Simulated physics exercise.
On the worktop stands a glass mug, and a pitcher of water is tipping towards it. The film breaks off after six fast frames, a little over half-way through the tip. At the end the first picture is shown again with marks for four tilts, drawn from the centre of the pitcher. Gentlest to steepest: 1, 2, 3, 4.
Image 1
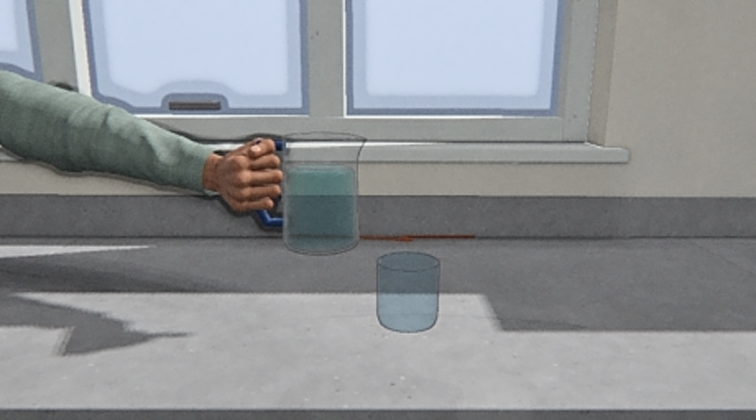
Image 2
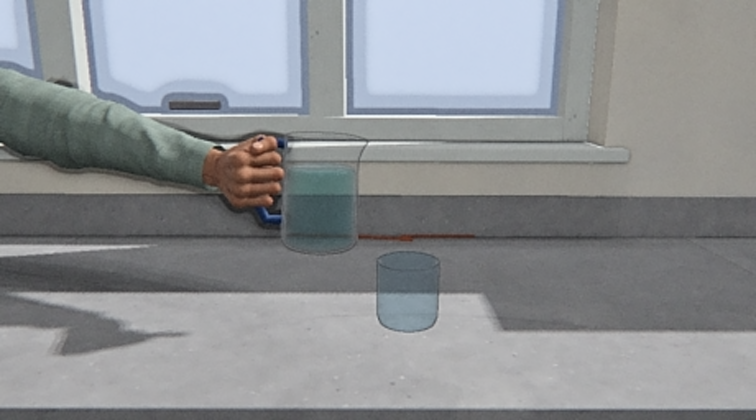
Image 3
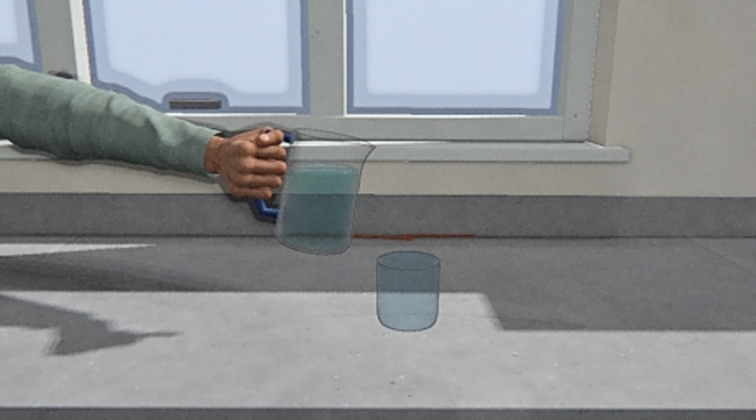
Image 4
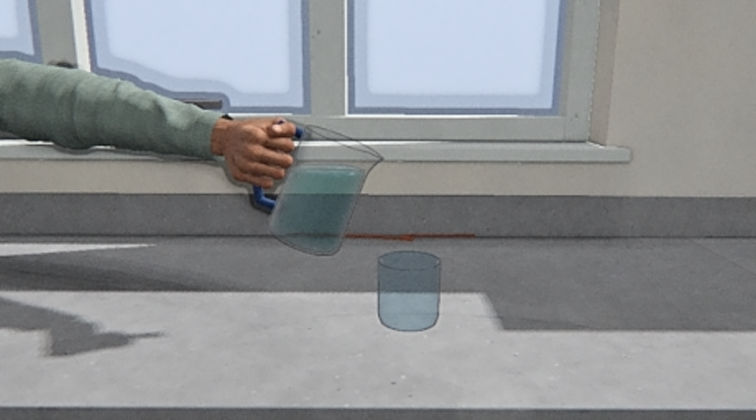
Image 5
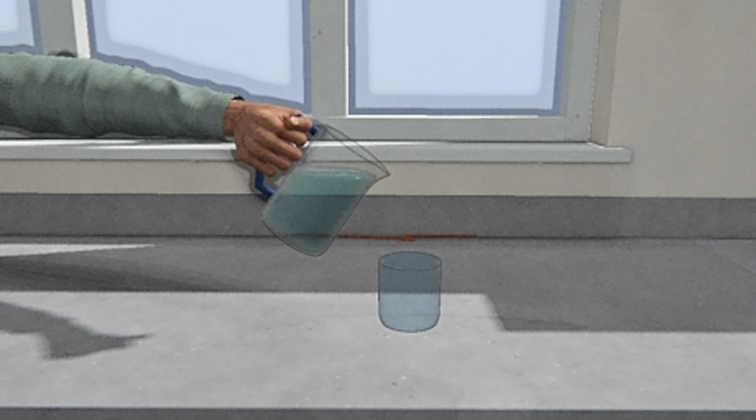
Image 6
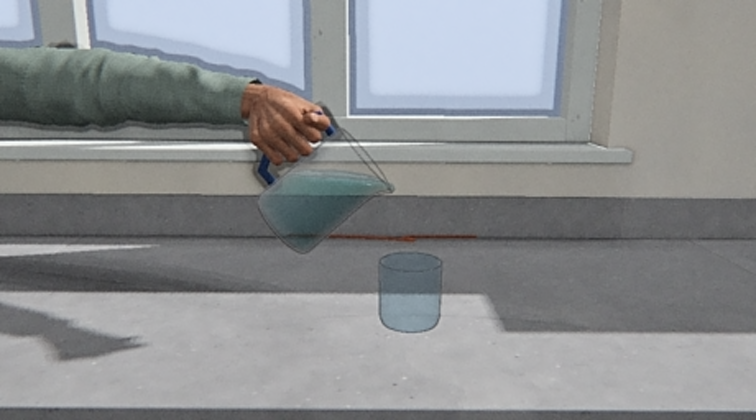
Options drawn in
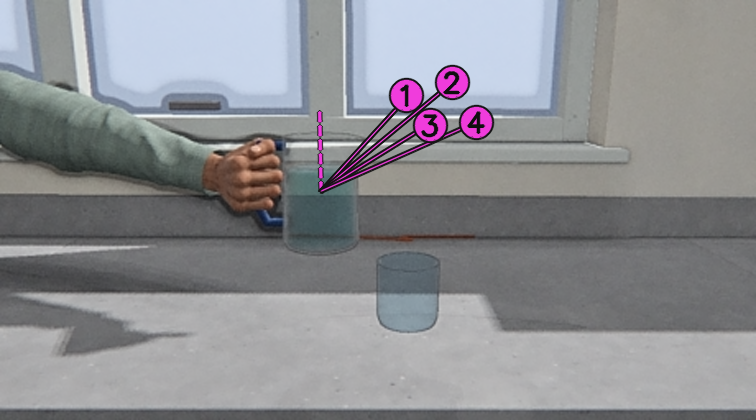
A hand tilts a pitcher of water steadily rightward above a glass mug on the worktop.
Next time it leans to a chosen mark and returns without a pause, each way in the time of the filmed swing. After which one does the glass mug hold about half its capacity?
Take 4.
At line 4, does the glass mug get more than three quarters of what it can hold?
No, it does not.
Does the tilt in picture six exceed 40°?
Yes, it does.
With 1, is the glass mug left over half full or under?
Under half.
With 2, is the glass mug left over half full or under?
Under half.
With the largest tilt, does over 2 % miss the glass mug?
No, it does not.
On the marked copy, 1 at (395, 109); 2 at (439, 93); 3 at (414, 133); 4 at (460, 129).
If 1 is chosen, the glass mug ends with about 4 % of what it can hold.
If 2 is chosen, the glass mug ends with about 13 % of what it can hold.
If 3 is chosen, the glass mug ends with about 27 % of what it can hold.
If 4 is chosen, the glass mug ends with about 49 % of what it can hold.
